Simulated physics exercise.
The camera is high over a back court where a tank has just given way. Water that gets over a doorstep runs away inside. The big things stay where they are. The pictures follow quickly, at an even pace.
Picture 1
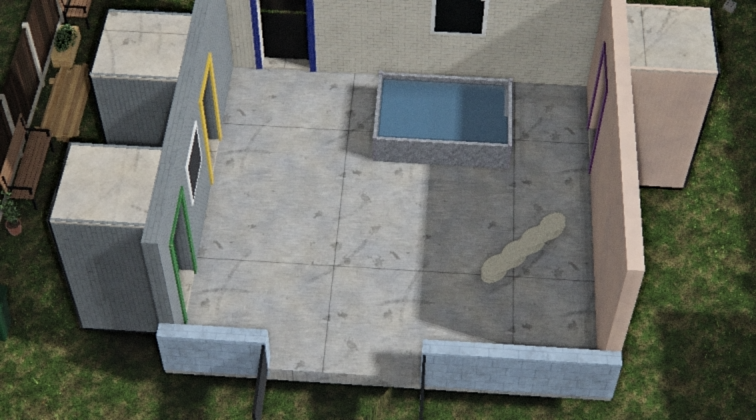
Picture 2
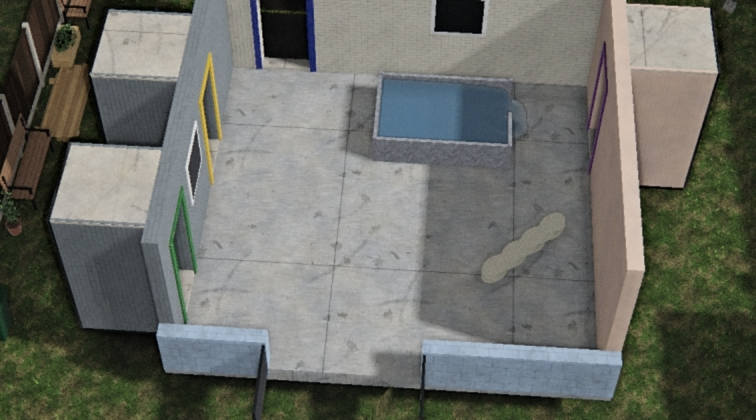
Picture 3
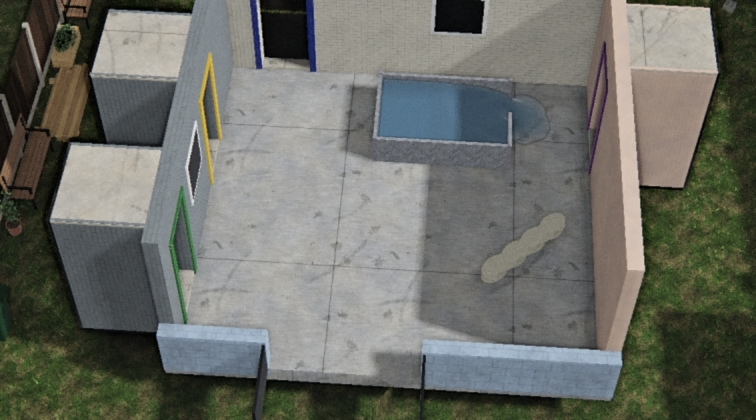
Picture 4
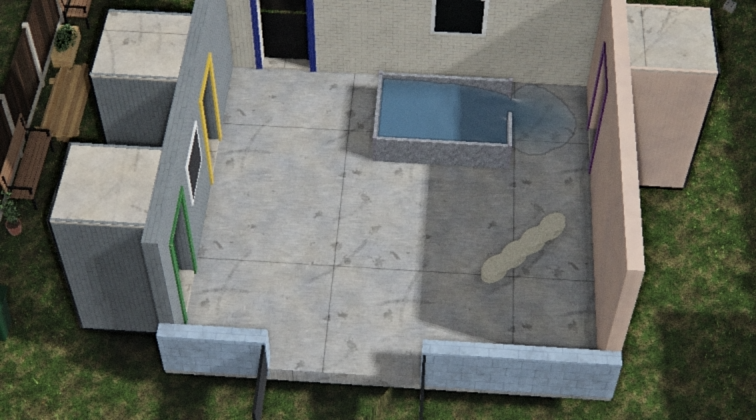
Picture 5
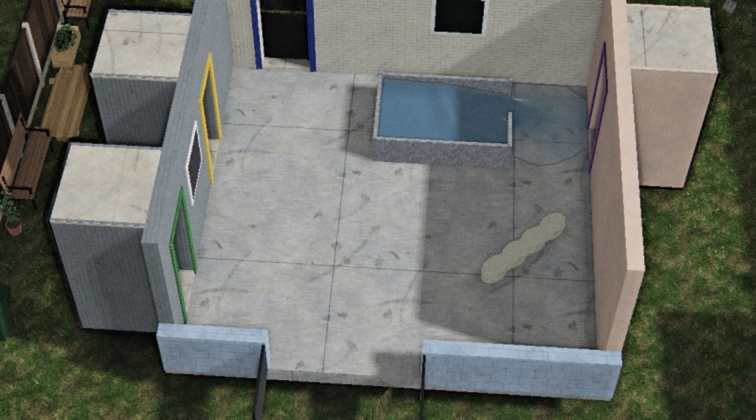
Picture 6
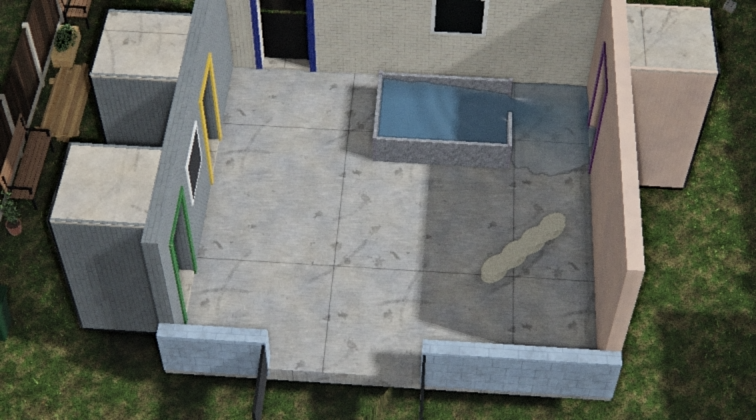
Water pours from the right side of a raised tank and spreads across the paved court.
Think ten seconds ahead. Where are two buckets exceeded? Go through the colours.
One by one: The green door stays under that; the blue door stays under that; the yellow door stays under that; the purple door takes more than that.
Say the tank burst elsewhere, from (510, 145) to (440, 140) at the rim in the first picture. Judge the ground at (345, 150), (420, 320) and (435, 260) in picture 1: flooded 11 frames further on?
In turn: Not flooded, wet, wet.
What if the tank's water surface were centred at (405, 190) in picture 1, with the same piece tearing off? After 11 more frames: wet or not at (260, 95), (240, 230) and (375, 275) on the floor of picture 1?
As listed: No water, clear, no water.
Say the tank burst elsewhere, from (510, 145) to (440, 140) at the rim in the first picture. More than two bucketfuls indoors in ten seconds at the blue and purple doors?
In short: Blue door takes less; purple door takes less.
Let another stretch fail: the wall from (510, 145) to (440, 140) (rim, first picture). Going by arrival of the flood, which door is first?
That is the one in purple.
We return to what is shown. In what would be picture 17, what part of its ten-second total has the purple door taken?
Some 30 per cent.
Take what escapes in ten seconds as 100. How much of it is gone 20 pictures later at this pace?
Roughly 50 per cent.
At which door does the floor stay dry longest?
It is the green one.
A moment on, water covers 5 % of the floor; the green door not reached, the blue door not reached, the yellow door not reached, the purple door over two buckets in.
Next, water covers 10 % of the floor; the green door not reached, the blue door not reached, the yellow door not reached, the purple door over two buckets in.
Then, water covers 25 % of the floor; the green door not reached, the blue door not reached, the yellow door not reached, the purple door far over two buckets in.
Later, water covers 50 % of the floor; the green door not reached, the blue door wet at the sill, nothing in, the yellow door not reached, the purple door far over two buckets in.
In the end, water covers 75 % of the floor; the green door wet at the sill, nothing in, the blue door wet at the sill, nothing in, the yellow door wet at the sill, nothing in, the purple door far over two buckets in.
